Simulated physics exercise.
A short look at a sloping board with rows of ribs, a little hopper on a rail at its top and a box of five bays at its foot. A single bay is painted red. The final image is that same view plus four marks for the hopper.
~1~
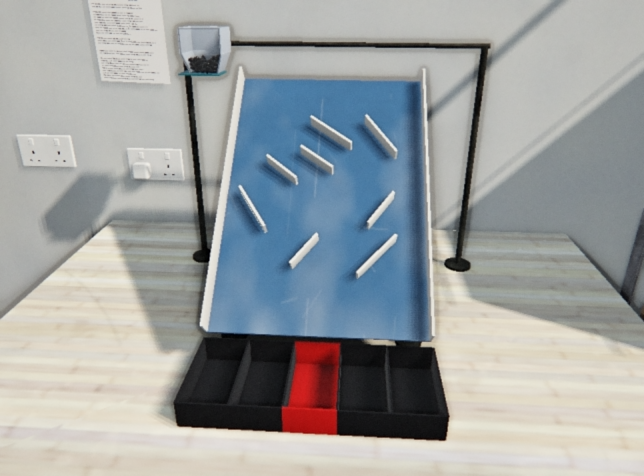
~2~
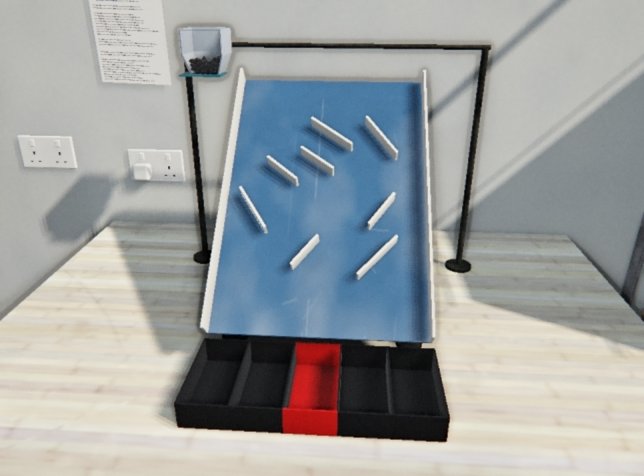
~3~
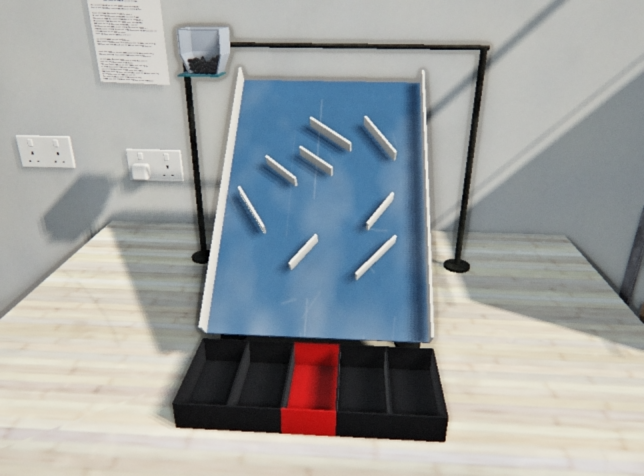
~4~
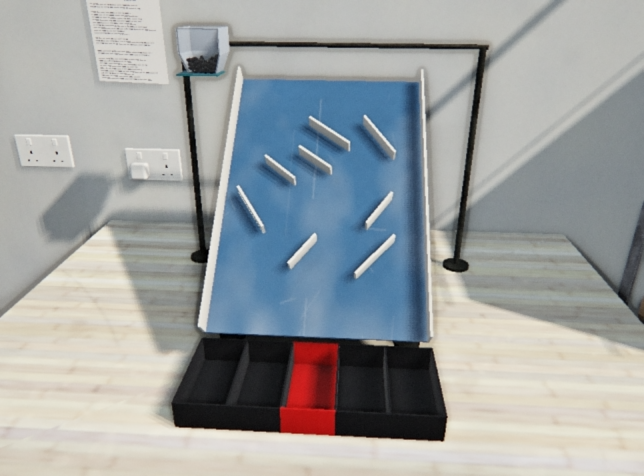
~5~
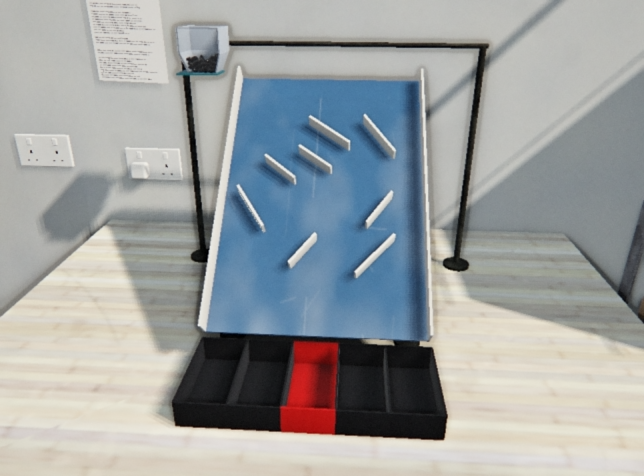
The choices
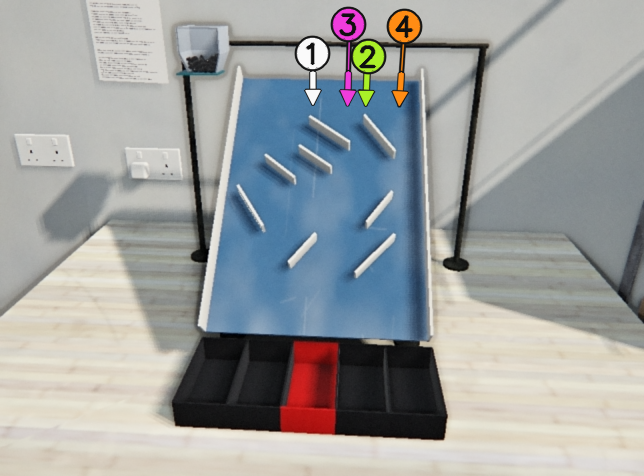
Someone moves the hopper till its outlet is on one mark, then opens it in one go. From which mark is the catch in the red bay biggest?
Mark 3.
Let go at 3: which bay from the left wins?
The third.
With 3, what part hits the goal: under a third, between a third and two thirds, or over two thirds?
It is between a third and two thirds.
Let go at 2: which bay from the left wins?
It is the fifth one.
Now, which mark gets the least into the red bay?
Here it is mark 4.
On the marked copy, mark 1 meets the board at (312, 99); mark 2 meets the board at (365, 100); mark 3 meets the board at (347, 99); mark 4 meets the board at (399, 100).
For mark 1, close to a quarter in the red bay, close to a third in other bays, close to a third held on the board, only a few outside the box.
For mark 2, close to a quarter in the red bay, close to two thirds in other bays, a small share held on the board.
For mark 3, close to half in the red bay, close to a quarter in other bays, close to a third held on the board.
For mark 4, none at all in the red bay, all but a few in other bays.
